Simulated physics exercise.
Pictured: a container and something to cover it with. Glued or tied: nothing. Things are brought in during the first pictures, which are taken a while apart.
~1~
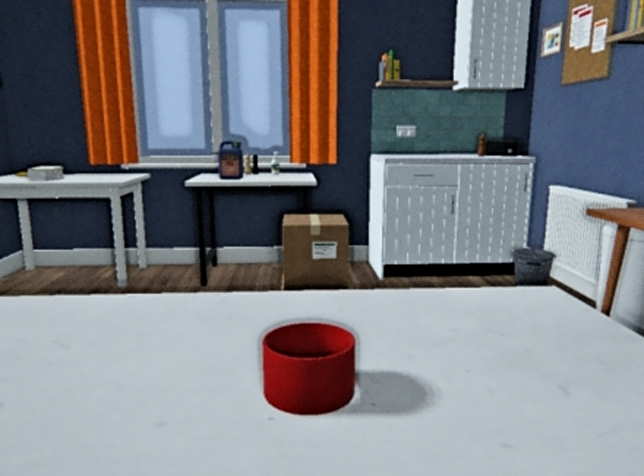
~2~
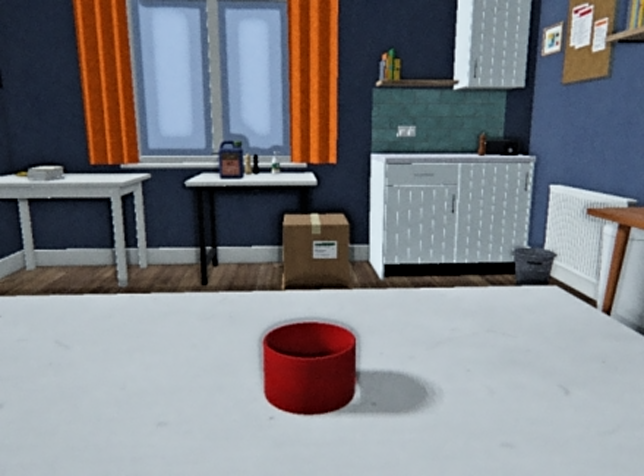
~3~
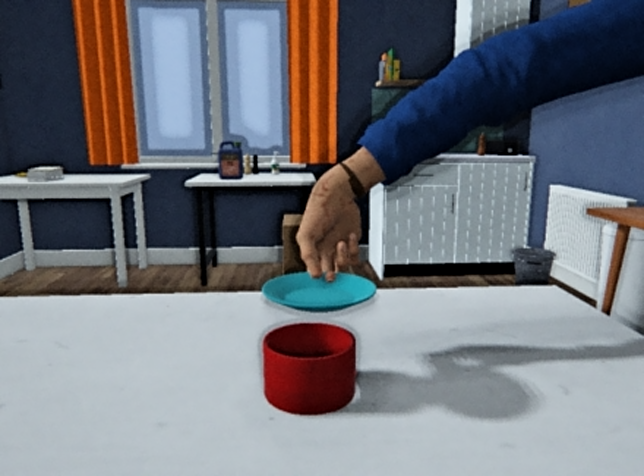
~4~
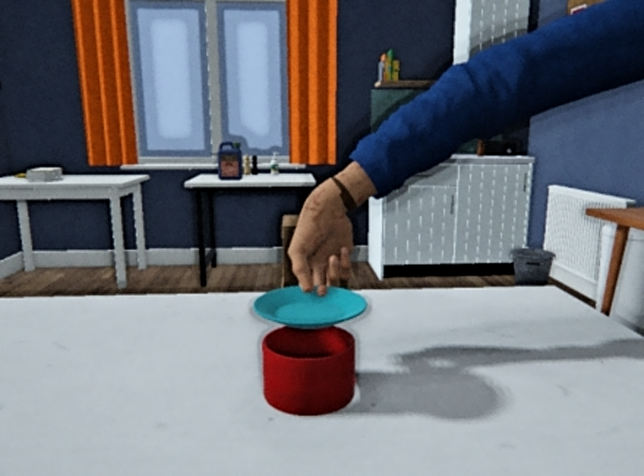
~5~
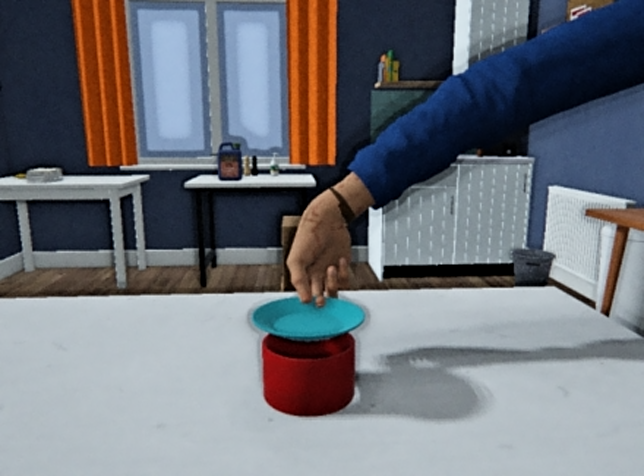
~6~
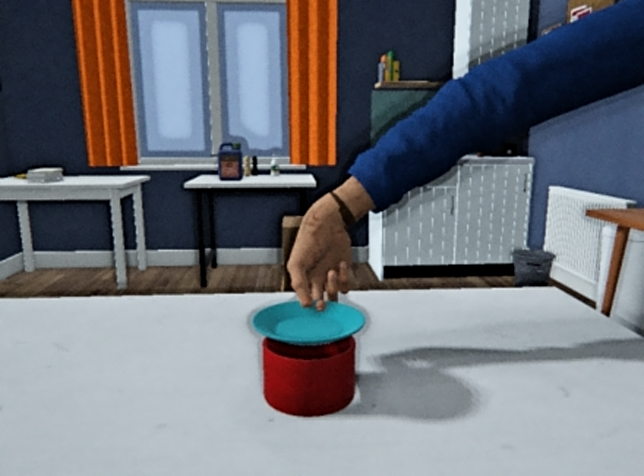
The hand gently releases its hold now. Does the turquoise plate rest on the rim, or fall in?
The turquoise plate stays on top.
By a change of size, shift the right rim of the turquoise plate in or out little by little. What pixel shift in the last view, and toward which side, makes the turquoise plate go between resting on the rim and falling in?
Shift: 12 px, leftward.
Then, 0.10 s after the last picture, turquoise plate moving near (309, 334).
Then, 0.44 s after the last picture, turquoise plate sitting on the rim near (309, 334).
At rest, the turquoise plate works as a lid, near (309, 334).
